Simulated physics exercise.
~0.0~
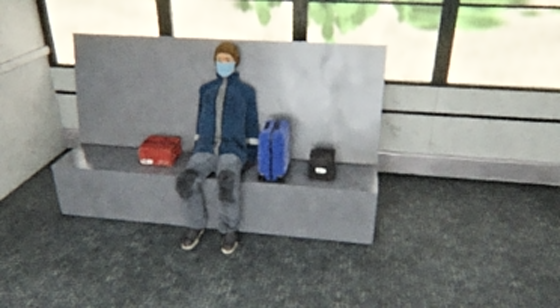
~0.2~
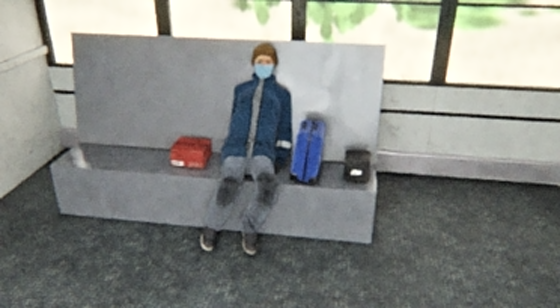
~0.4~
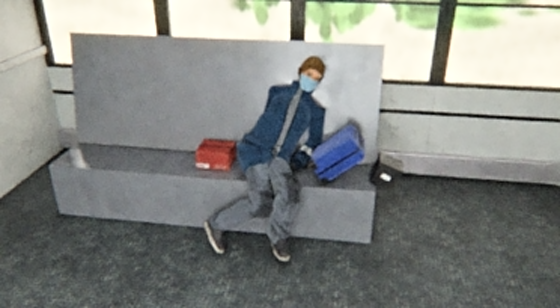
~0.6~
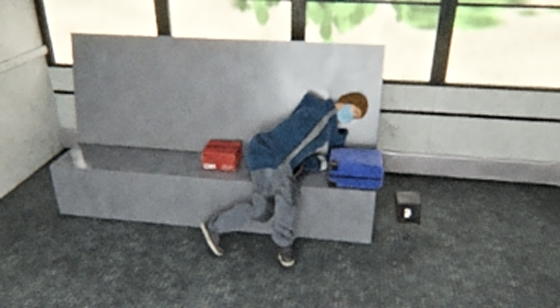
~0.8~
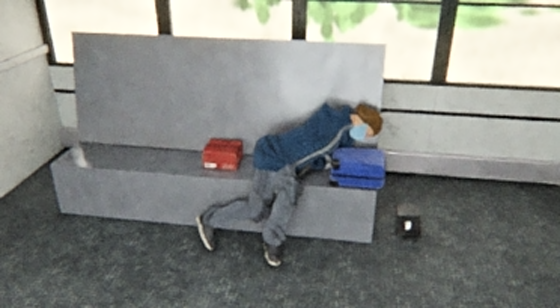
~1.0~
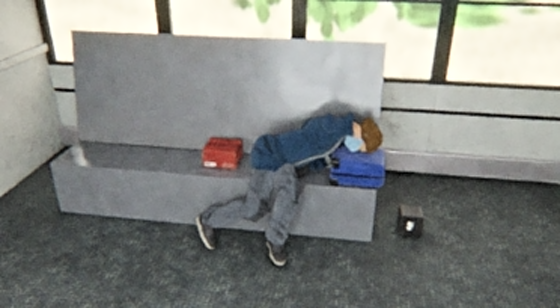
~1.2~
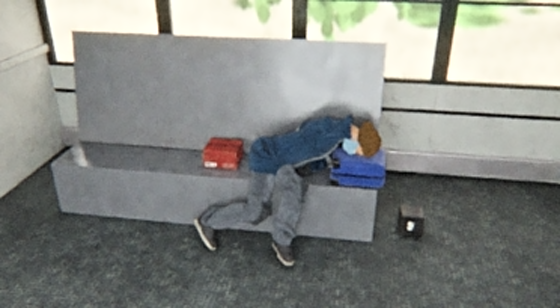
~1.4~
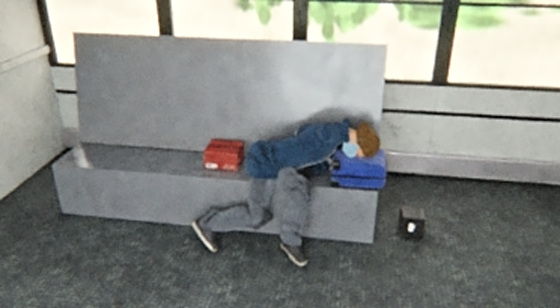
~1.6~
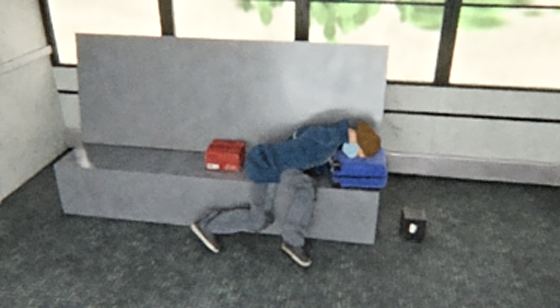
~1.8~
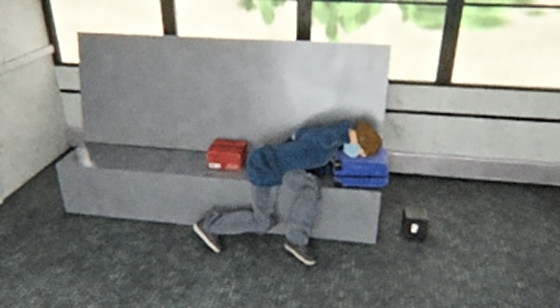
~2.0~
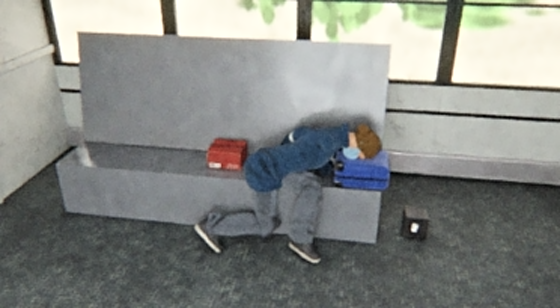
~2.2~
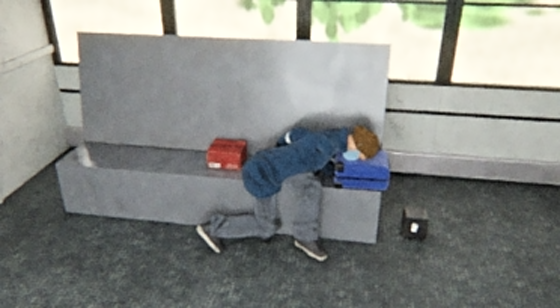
A person in a blue jacket, brown hat and face mask sits on a long grey bench beneath windows, seen from slightly above and in front by a gently swaying camera. A red carton rests to the left, with an upright blue case and a small black tub to the right. Person and belongings slide right along the seat, and the case leans over as the tub goes off the bench end to the floor. The person topples right onto the fallen case. Finally, the person lies slumped over it, hips on the seat, the carton still on the bench.
